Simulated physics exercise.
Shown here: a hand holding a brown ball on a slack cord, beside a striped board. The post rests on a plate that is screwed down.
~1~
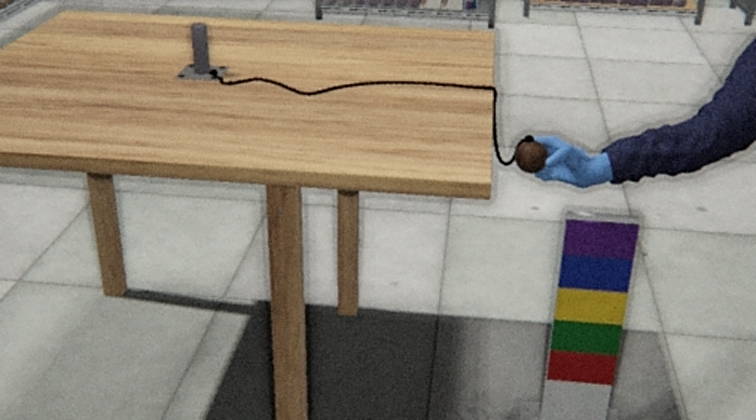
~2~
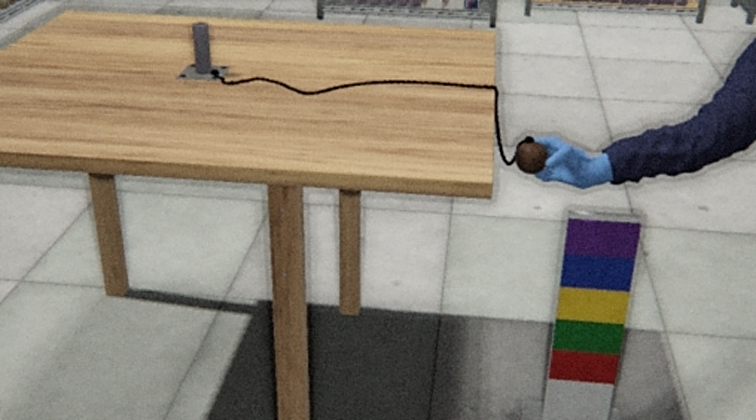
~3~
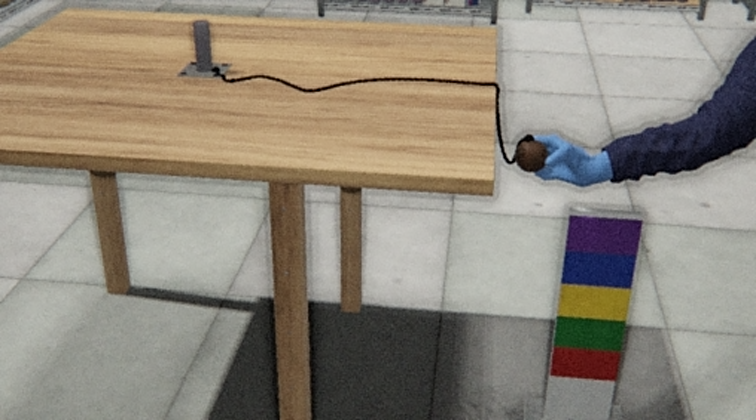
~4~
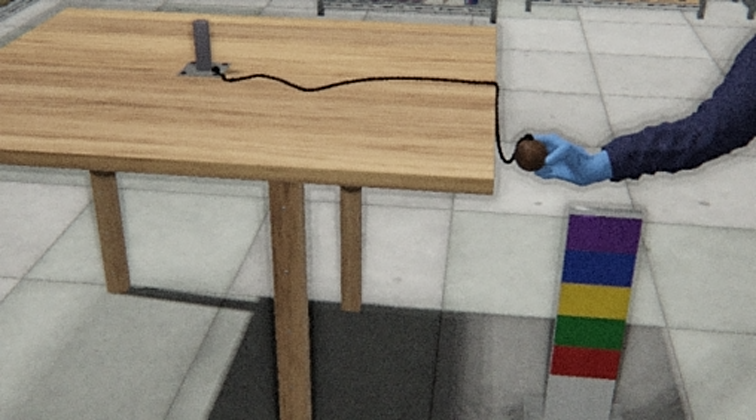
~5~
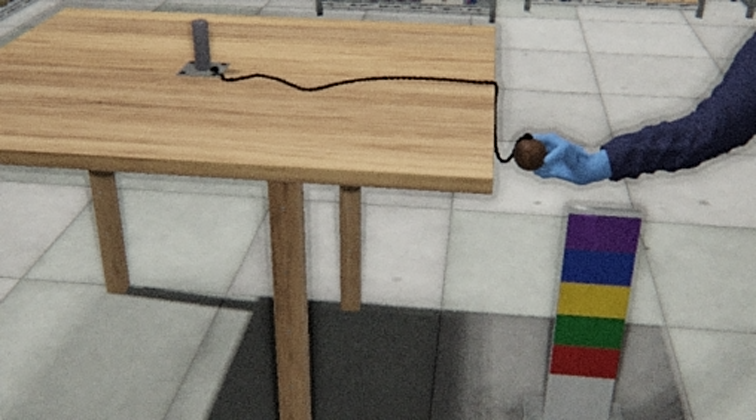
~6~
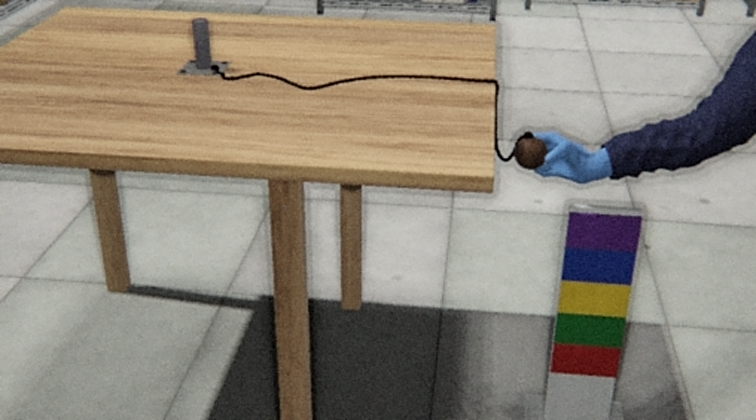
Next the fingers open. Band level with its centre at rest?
Yellow.
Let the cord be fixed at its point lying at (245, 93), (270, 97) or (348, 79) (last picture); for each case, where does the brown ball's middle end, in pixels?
Respectively (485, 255), (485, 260) and (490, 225).
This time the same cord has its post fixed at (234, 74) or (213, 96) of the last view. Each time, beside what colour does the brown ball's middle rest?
Try one - green; try two - green.
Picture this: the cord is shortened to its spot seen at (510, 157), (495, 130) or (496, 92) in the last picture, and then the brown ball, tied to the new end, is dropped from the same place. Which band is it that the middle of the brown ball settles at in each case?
Each try in turn: Blue; purple; no band.
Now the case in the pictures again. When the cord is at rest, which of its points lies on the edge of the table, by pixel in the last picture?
Look around (437, 78).
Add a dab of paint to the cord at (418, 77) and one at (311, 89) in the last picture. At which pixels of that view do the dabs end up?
One finishes at (478, 93) and the other at (363, 82).
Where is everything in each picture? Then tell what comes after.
The first frame shows brown ball (532, 157); purple (601, 241); blue (596, 275); yellow (591, 307); green (586, 339); red (582, 369).
The second frame shows brown ball (532, 158); cord through (231, 84) (292, 89) (361, 84) (449, 84) (497, 127).
The third frame shows brown ball (531, 156).
The fourth frame shows brown ball (531, 156); cord through (231, 81) (292, 86) (362, 81) (450, 81) (497, 124).
The fifth frame shows brown ball (530, 155).
The sixth frame shows brown ball (531, 153); cord through (231, 79) (292, 84) (361, 79) (449, 79) (495, 121).
Soon after, ball near (470, 275); level with yellow.
Then, ball near (493, 283); level with yellow.
At rest, ball near (483, 284); level with yellow. Its middle rests at the yellow band.
